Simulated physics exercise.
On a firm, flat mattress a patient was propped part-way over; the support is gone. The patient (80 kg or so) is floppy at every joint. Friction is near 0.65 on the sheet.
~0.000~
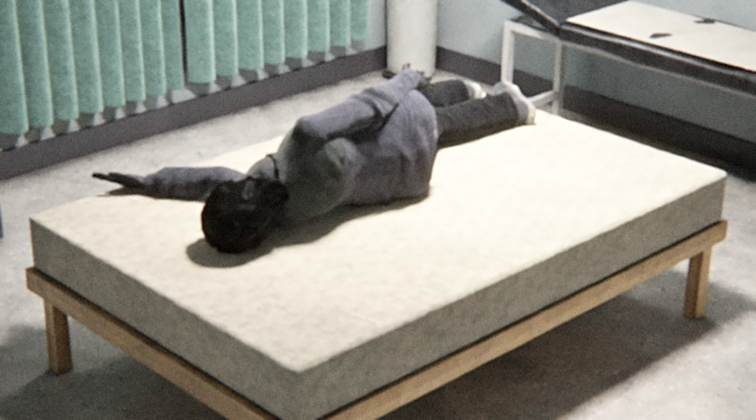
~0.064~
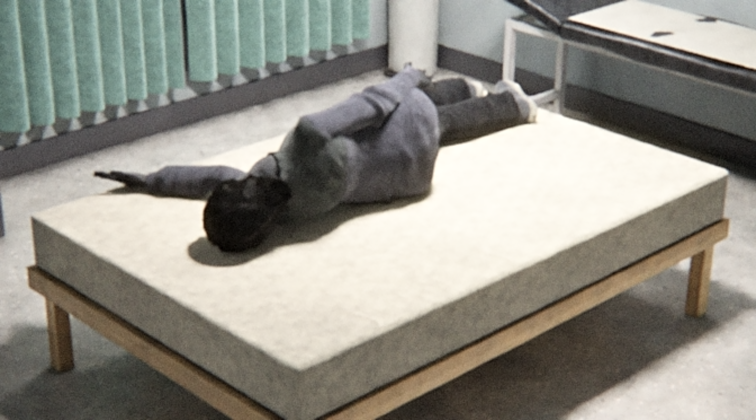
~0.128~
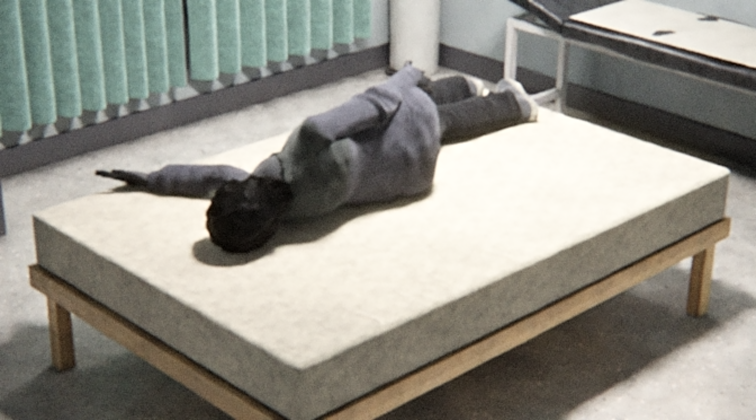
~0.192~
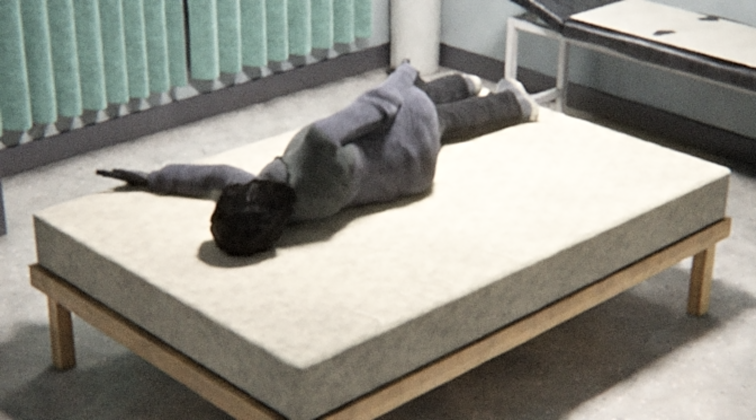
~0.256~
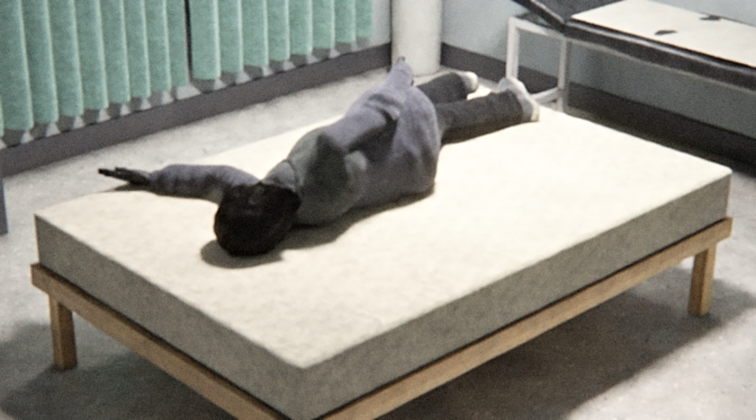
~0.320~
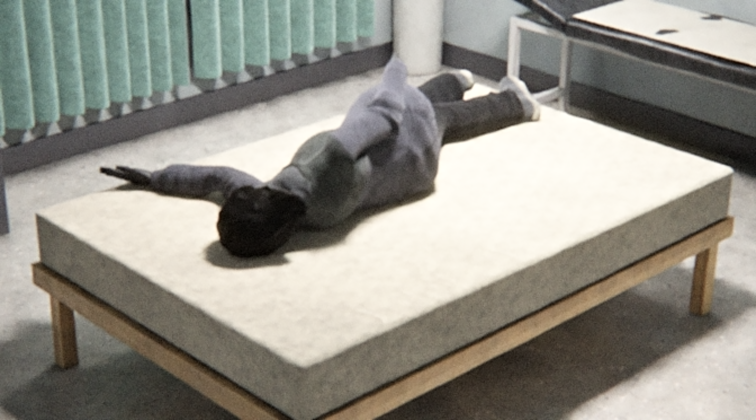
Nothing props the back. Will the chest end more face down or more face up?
This time the chest flops back.
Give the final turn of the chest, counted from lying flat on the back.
Turned some 20°.
After 0.54 s the chest is turned 35° from lying flat on the back, near (331, 192) in the last picture's view.
After 0.94 s the chest is turned 25° from lying flat on the back, near (337, 196) in the last picture's view.
After 1.54 s the chest is turned 25° from lying flat on the back, near (336, 196) in the last picture's view.
When all is still (2.4 s), chest sinks back.
